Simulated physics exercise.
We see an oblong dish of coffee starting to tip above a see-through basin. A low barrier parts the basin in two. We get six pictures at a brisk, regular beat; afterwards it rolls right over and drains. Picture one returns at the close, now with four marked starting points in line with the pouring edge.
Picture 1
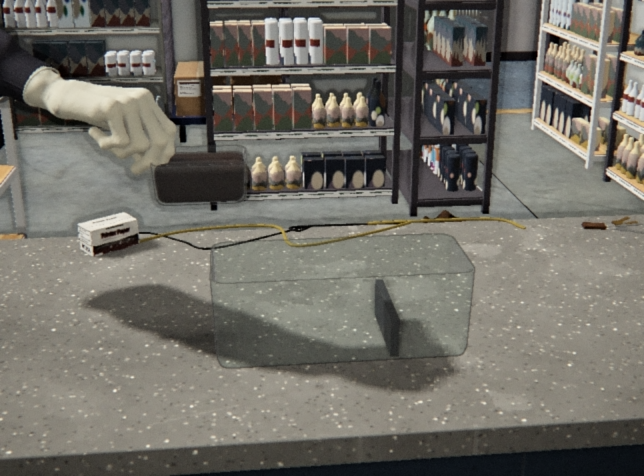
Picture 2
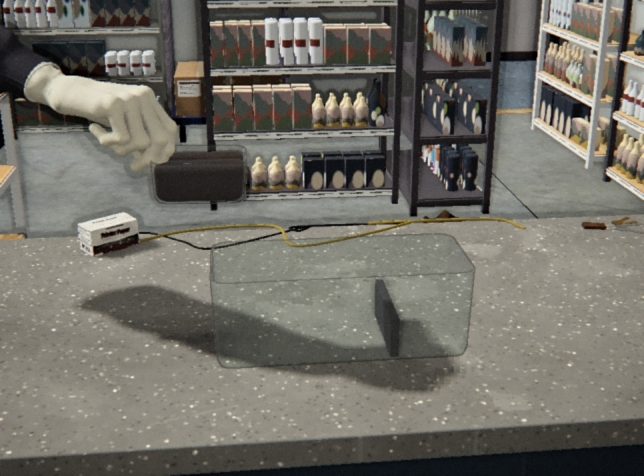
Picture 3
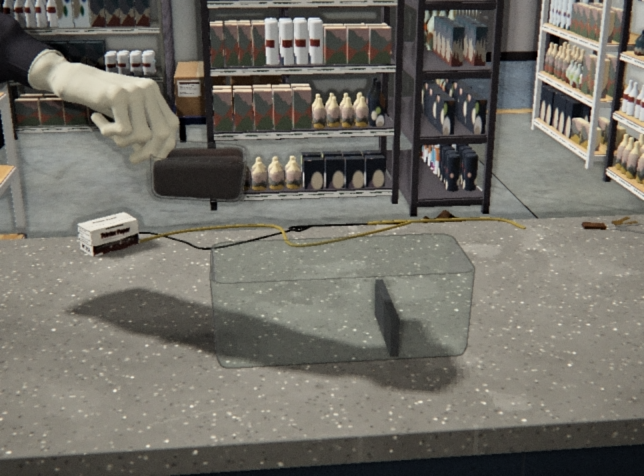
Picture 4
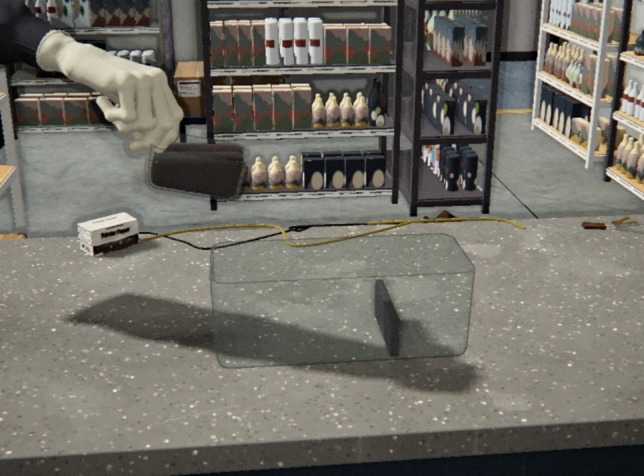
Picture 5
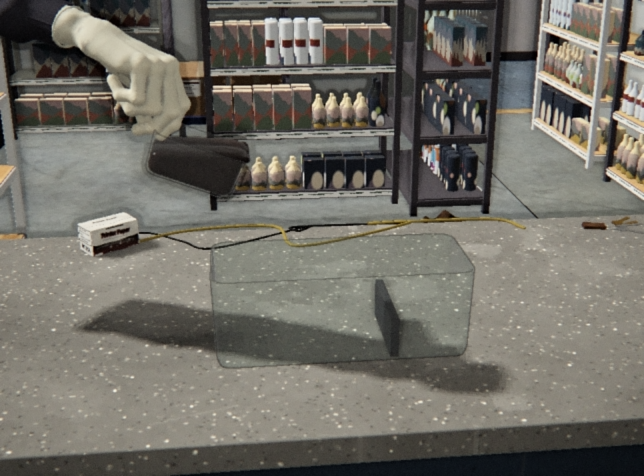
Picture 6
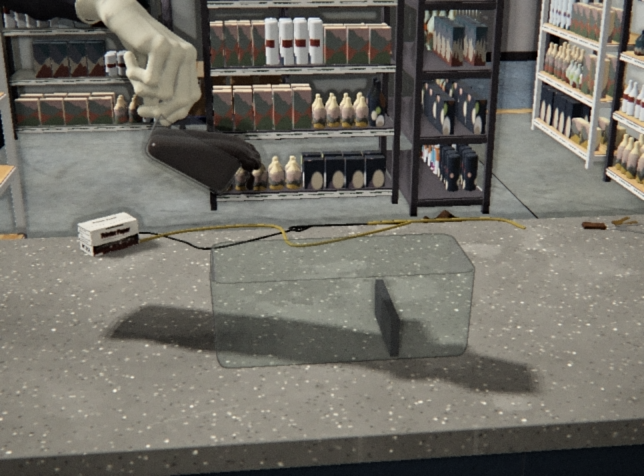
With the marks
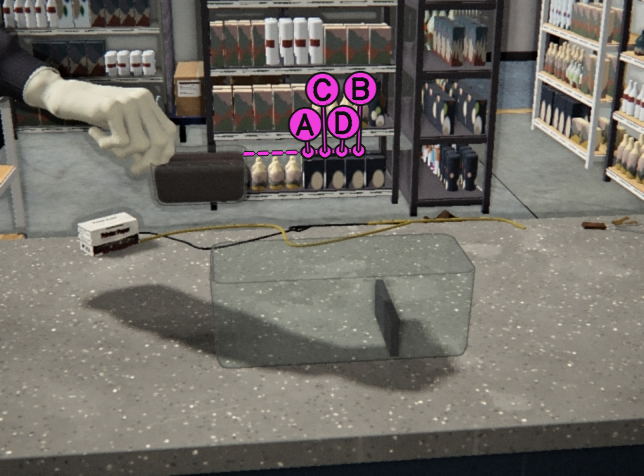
A dark oblong container, held by a pale-gloved hand above a see-through basin with a low divider, stayed level at first, then tilted steadily down to the right as the hand rose and turned.
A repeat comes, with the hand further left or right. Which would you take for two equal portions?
Spot A does it best.
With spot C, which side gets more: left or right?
The right side.
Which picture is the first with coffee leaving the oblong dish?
In picture 5.
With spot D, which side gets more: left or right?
The right side.
On the marked copy, A at (308, 152); B at (358, 150); C at (324, 151); D at (341, 151).
For spot A, about 49 % ends left of the wall and 50 % right of it.
For spot B, about 10 % ends left of the wall and 88 % right of it.
For spot C, about 27 % ends left of the wall and 71 % right of it.
For spot D, about 13 % ends left of the wall and 86 % right of it.
